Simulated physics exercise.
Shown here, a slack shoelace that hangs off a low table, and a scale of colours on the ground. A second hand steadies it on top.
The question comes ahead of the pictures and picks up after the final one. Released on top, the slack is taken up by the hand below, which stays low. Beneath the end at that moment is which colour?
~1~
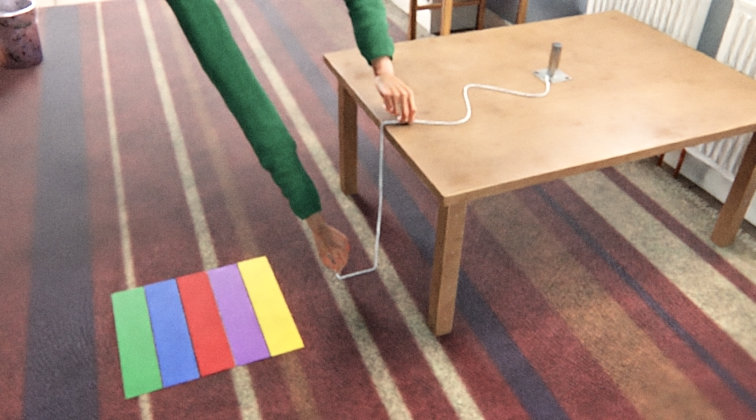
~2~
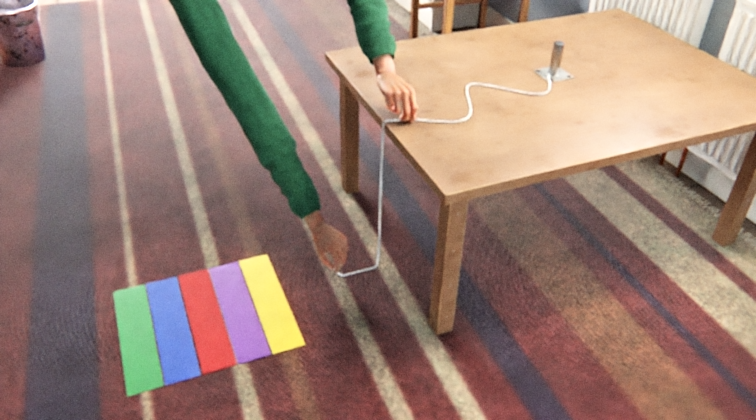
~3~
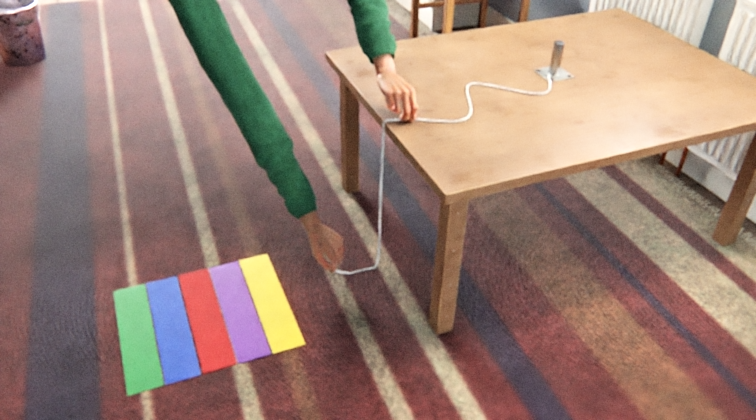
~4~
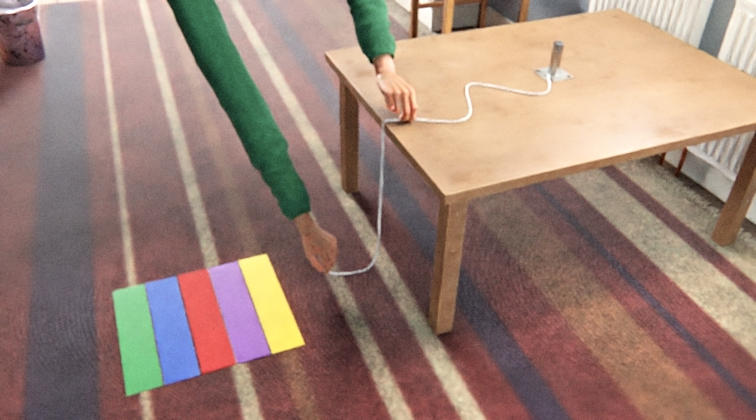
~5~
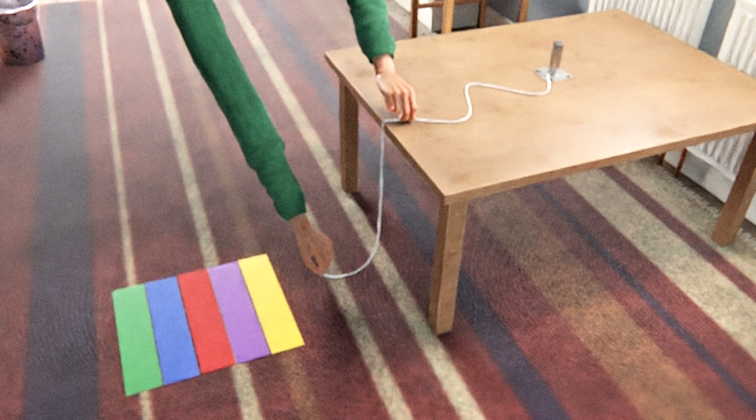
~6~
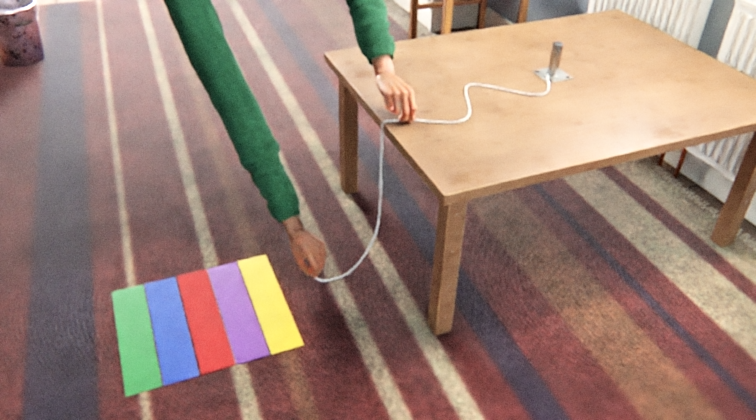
Beneath it is green.
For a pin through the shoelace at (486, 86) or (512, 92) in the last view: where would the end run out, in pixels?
Per try (px): (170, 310), (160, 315).
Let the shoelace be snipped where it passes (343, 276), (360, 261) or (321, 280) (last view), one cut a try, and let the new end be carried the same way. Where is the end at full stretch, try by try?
Taking them in turn, it's about (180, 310), then about (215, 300), and finally about (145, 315).
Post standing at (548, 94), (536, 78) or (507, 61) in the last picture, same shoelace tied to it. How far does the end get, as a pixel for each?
You'd get roughly (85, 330), (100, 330) and (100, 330), one for each try.
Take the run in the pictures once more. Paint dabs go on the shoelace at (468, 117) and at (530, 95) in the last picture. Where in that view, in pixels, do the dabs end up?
Result - first point (386, 114), second point (500, 87).
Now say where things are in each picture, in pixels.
The first frame shows end (336, 270); yellow (281, 333); purple (248, 342); red (213, 352); blue (177, 362); green (141, 373).
The second frame shows end (335, 269); shoelace through (548, 91) (476, 84) (467, 118) (387, 122) (381, 192) (378, 253).
The third frame shows end (330, 269).
The fourth frame shows end (324, 271); shoelace through (548, 91) (475, 84) (467, 118) (387, 122) (381, 192) (377, 253).
The fifth frame shows end (319, 272).
The sixth frame shows end (312, 274); shoelace through (547, 92) (474, 85) (466, 119) (386, 123) (380, 192) (365, 254).
Soon after, end near (201, 303); over red.
After that, end near (156, 315); over blue.
At the stop, end near (128, 322); over green. The end stops over the green strip.
